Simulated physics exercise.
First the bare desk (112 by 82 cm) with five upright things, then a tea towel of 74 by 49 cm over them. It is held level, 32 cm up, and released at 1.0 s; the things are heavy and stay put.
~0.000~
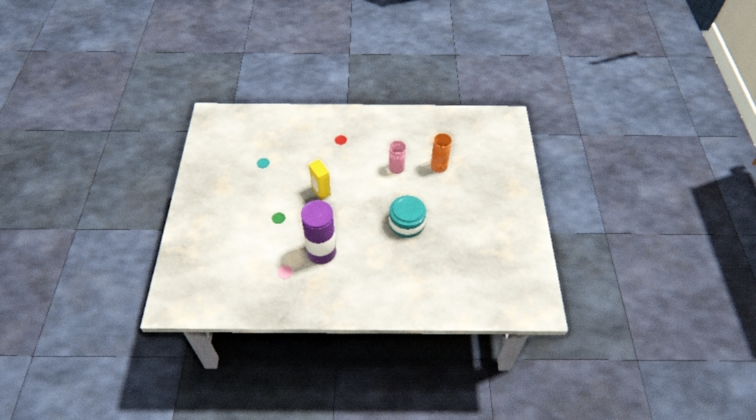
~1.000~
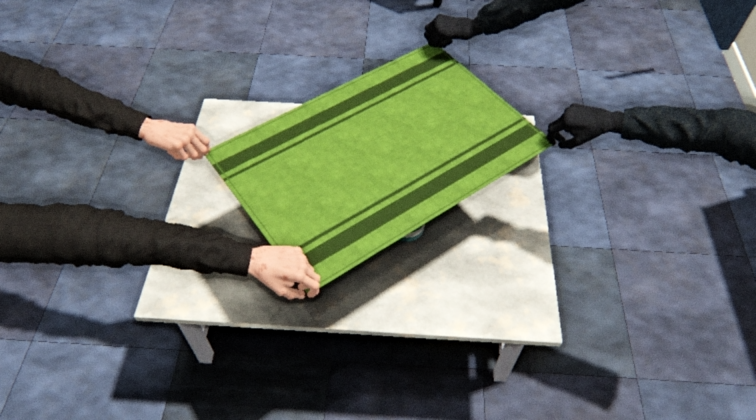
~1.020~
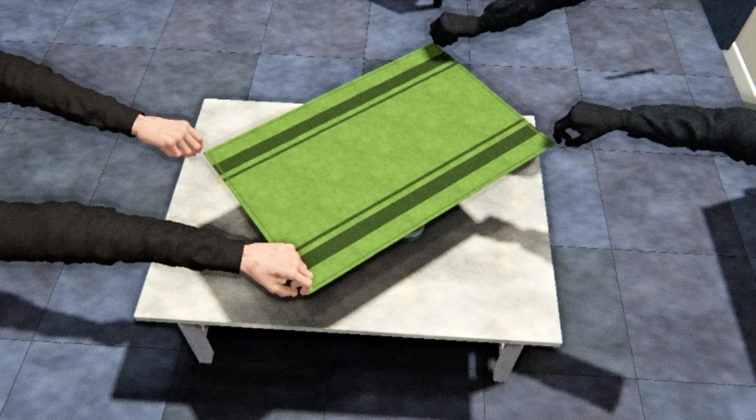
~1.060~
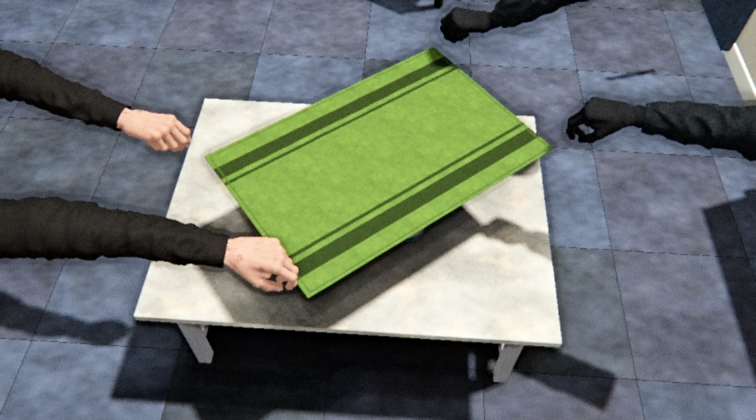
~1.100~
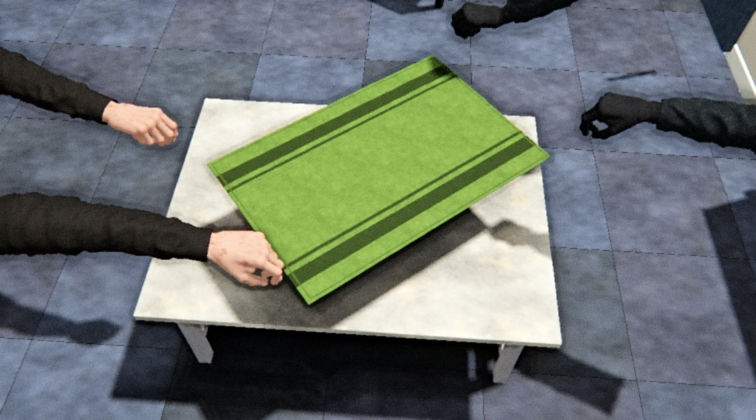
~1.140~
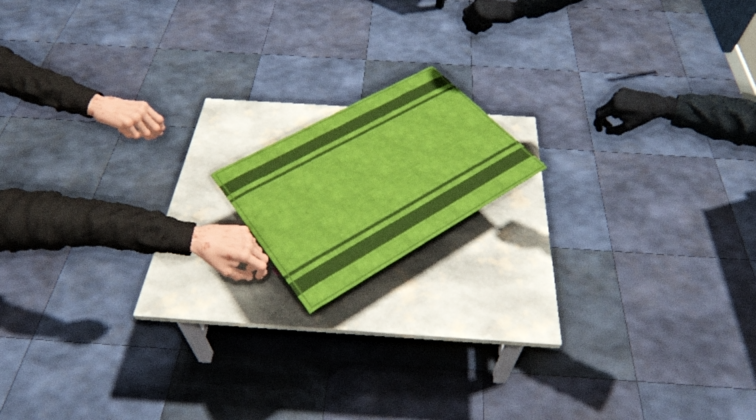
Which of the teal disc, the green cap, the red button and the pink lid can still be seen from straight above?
Result: Teal disc still shows, green cap stays uncovered, red button stays uncovered, pink lid vanishes under it.
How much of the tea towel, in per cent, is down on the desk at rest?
At rest, around 15 % of it.
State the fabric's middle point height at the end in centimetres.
The centre point rests around 13 cm up.
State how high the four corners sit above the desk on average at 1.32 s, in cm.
I'd put their mean height at around 0 cm.
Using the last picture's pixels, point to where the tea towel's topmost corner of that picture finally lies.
Looks like it ends up close to (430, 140).
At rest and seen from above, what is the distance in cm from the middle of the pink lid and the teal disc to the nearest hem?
I'd put the first at about 3 cm and the second at about 17 cm.
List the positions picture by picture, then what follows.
The first frame shows shows, teal disc (263, 163); green cap (279, 218); red button (341, 140); pink lid (285, 272); purple canister (317, 213), 19 cm tall; yellow box (319, 168), 12 cm tall; pink cup (398, 147), 10 cm tall; teal jar (408, 207), 8 cm tall; orange cup (443, 140), 12 cm tall.
The second frame shows shows, tea towel corners (308, 294) (203, 152) (433, 42) (555, 143); highest point 32 cm, lowest 32 cm.
The third frame shows shows, tea towel corners (308, 295) (203, 153); highest point 32 cm, lowest 32 cm.
The fourth frame shows shows, tea towel corners (308, 298) (204, 157); highest point 30 cm, lowest 30 cm.
The fifth frame shows shows, tea towel corners (309, 305) (207, 164); highest point 27 cm, lowest 27 cm.
The sixth frame shows shows, tea towel corners (310, 314) (211, 175) (432, 67) (547, 168); highest point 24 cm, lowest 23 cm.
At 1.3 s, 10 % of it is down, spanning 70 by 66 cm, above pink lid.
At 1.5 s, 10 % of it is down, spanning 70 by 67 cm, above pink lid.
At 1.7 s, 15 % of it is down, spanning 70 by 59 cm, above pink lid.
At 1.9 s, 15 % of it is down, spanning 69 by 60 cm, above pink lid.
At 2.7 s, 15 % of it is down, spanning 69 by 60 cm, above pink lid.
